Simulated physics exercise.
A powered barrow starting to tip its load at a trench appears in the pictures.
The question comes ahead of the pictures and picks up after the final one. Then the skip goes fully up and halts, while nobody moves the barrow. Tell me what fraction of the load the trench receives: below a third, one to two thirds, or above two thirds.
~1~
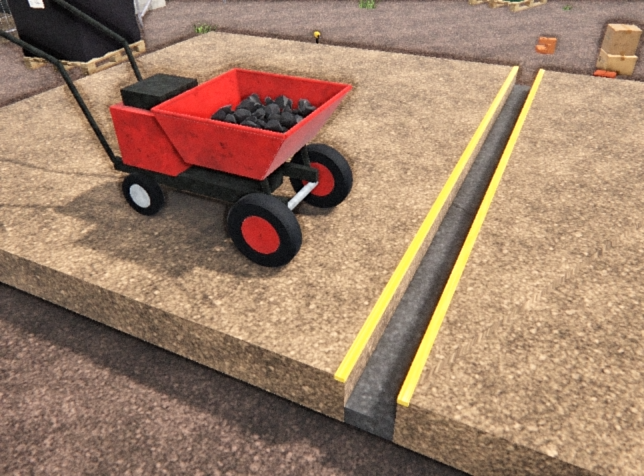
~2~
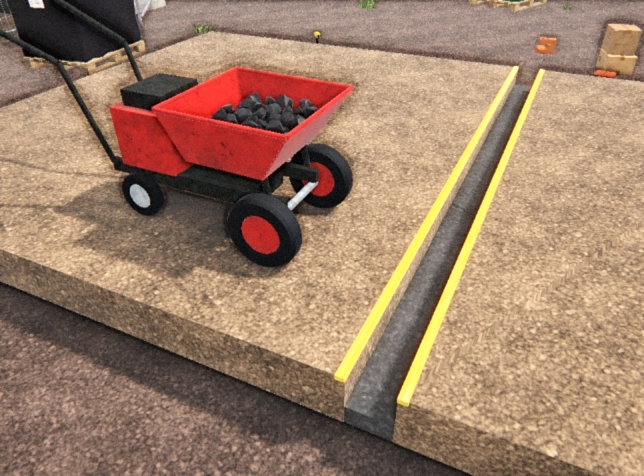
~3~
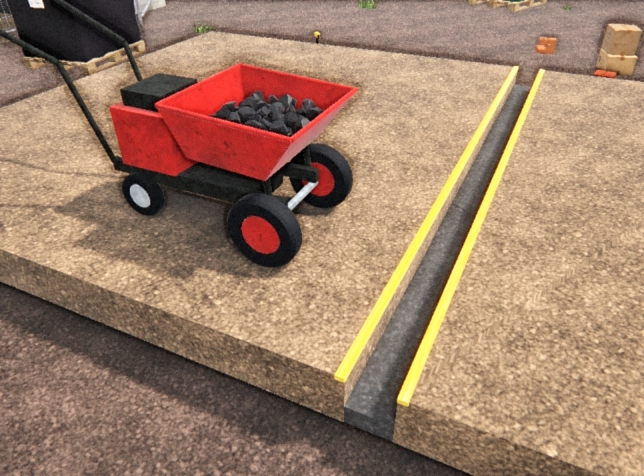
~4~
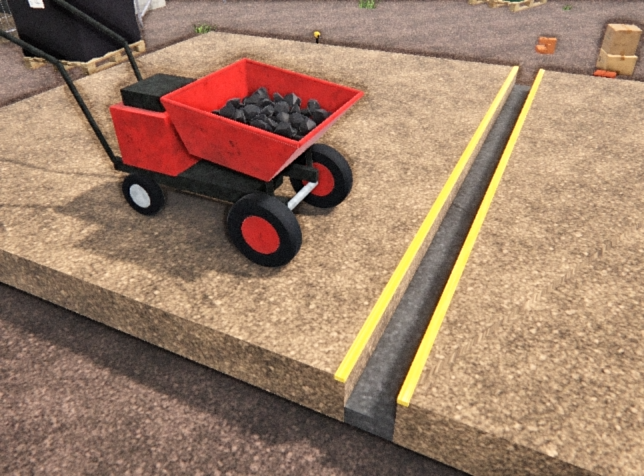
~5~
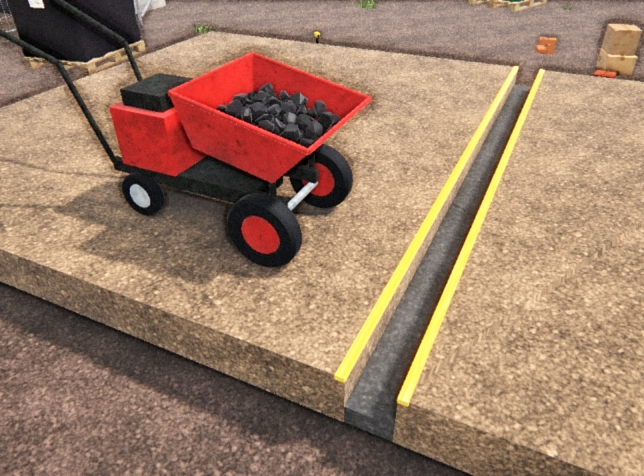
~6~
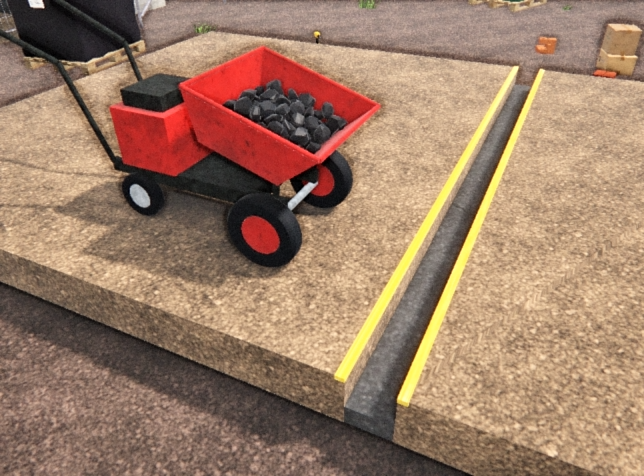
Watching that, the trench's share sits in the top third, beyond two-thirds of the load.
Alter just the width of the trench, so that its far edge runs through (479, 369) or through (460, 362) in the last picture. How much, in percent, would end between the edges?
Lab note: Case 1 near 90 percent, case 2 near 90 percent.
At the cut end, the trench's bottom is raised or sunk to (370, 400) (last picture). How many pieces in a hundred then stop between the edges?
The share comes to around 50 percent.
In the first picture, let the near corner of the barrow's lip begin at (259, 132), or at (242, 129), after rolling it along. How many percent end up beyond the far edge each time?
You'd get around 0 in a hundred, then 0 in a hundred.
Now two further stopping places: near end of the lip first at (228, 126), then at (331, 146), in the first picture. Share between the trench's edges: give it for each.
The first stopping place yields 20 % and the other yields 50 %.
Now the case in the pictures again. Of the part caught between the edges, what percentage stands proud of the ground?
Roughly 10 %.
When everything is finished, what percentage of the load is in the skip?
Result: Close to 5 per cent.
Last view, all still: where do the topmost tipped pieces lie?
Close to (420, 249).
Soon, skip tipped steeply; all in the skip.
A while on, skip tipped right over; most in the skip; a small part short of the trench; a small part in or heaped over the trench.
Towards the end, skip tipped right over; a small part in the skip; a small part short of the trench; most in or heaped over the trench; a stray few beyond it.
Finally, skip tipped right over; a small part in the skip; a small part short of the trench; most in or heaped over the trench; a stray few beyond it.
